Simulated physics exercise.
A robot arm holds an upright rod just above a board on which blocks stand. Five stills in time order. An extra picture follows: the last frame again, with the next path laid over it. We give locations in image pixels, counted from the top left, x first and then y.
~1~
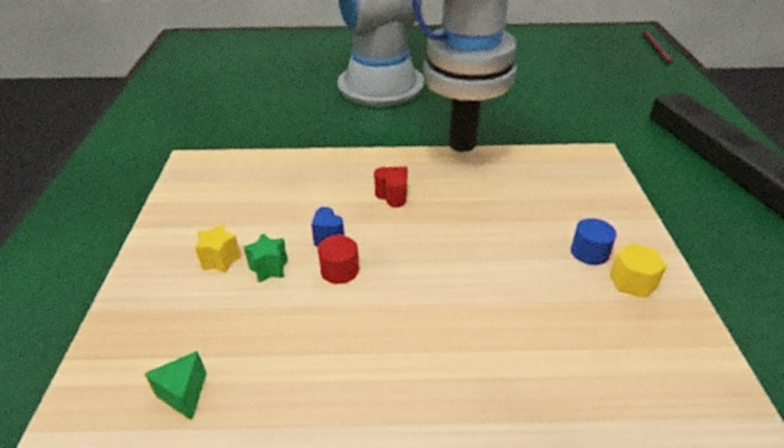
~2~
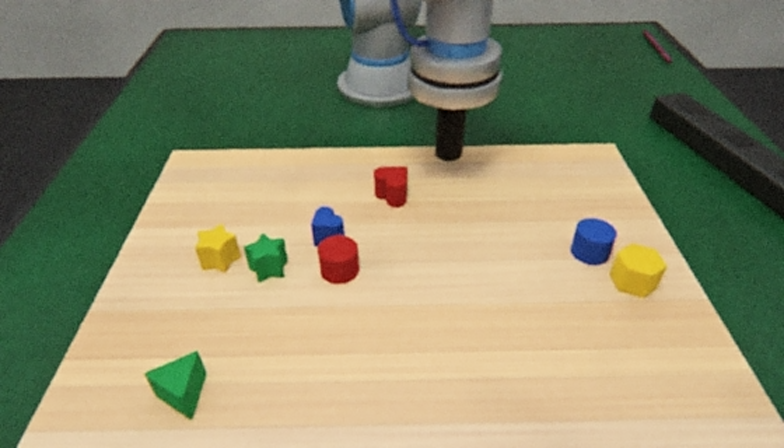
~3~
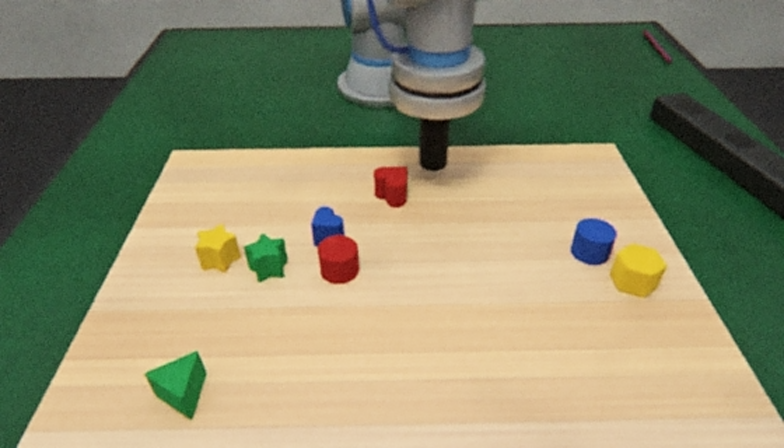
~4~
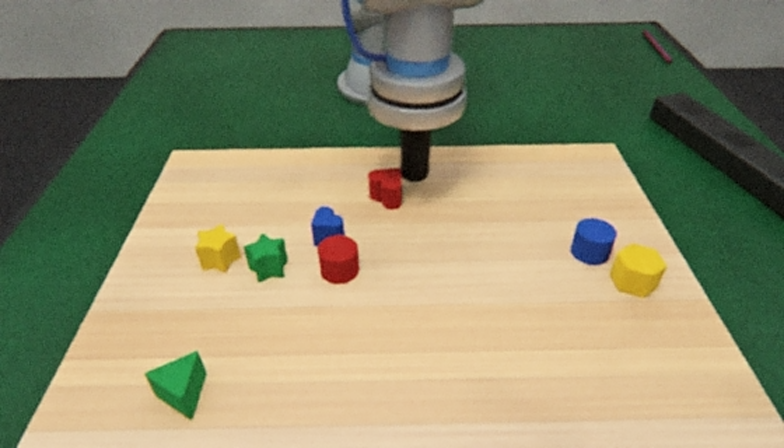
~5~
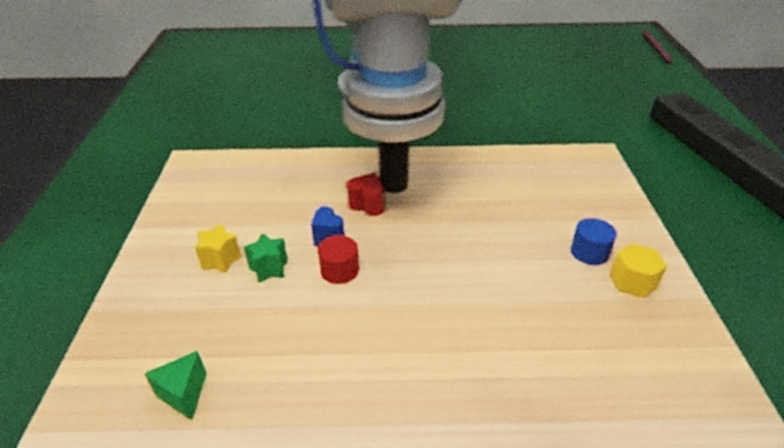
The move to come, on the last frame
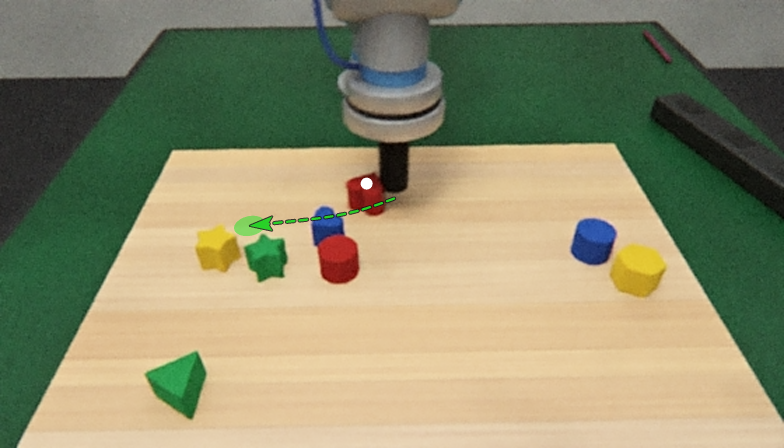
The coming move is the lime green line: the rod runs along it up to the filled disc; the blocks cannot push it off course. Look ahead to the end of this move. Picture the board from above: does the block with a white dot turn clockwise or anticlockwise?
Looking down, it rotates anti-clockwise.
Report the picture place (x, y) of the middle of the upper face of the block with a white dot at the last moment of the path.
In the picture, that point is around (216, 216).
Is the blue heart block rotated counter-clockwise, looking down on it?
I expect so.
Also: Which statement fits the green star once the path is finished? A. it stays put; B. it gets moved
The correct letter is A.
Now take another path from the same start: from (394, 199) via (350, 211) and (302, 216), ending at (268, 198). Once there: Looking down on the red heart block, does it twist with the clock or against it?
The red heart block rotates counterclockwise.
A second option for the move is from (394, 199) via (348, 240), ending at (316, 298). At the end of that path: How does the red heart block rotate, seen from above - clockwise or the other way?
The sense of turning is clockwise.
The drawn path runs from (394, 199) over (326, 217) to (250, 226); the dot is on the red heart block.
The first path, step by step. One third of the way, rod (349, 200); blue heart block (323, 219), turned 20° anticlockwise; red heart block (319, 198).
Two thirds of the way, rod (298, 208); blue heart block (316, 221), turned 55° anticlockwise; red heart block (267, 208), turned 20° anticlockwise.
At the end, rod (247, 213); yellow star (210, 239), turned 15° anticlockwise; green star not moved; blue heart block (316, 221), turned 55° anticlockwise; red heart block (216, 216), turned 30° anticlockwise.
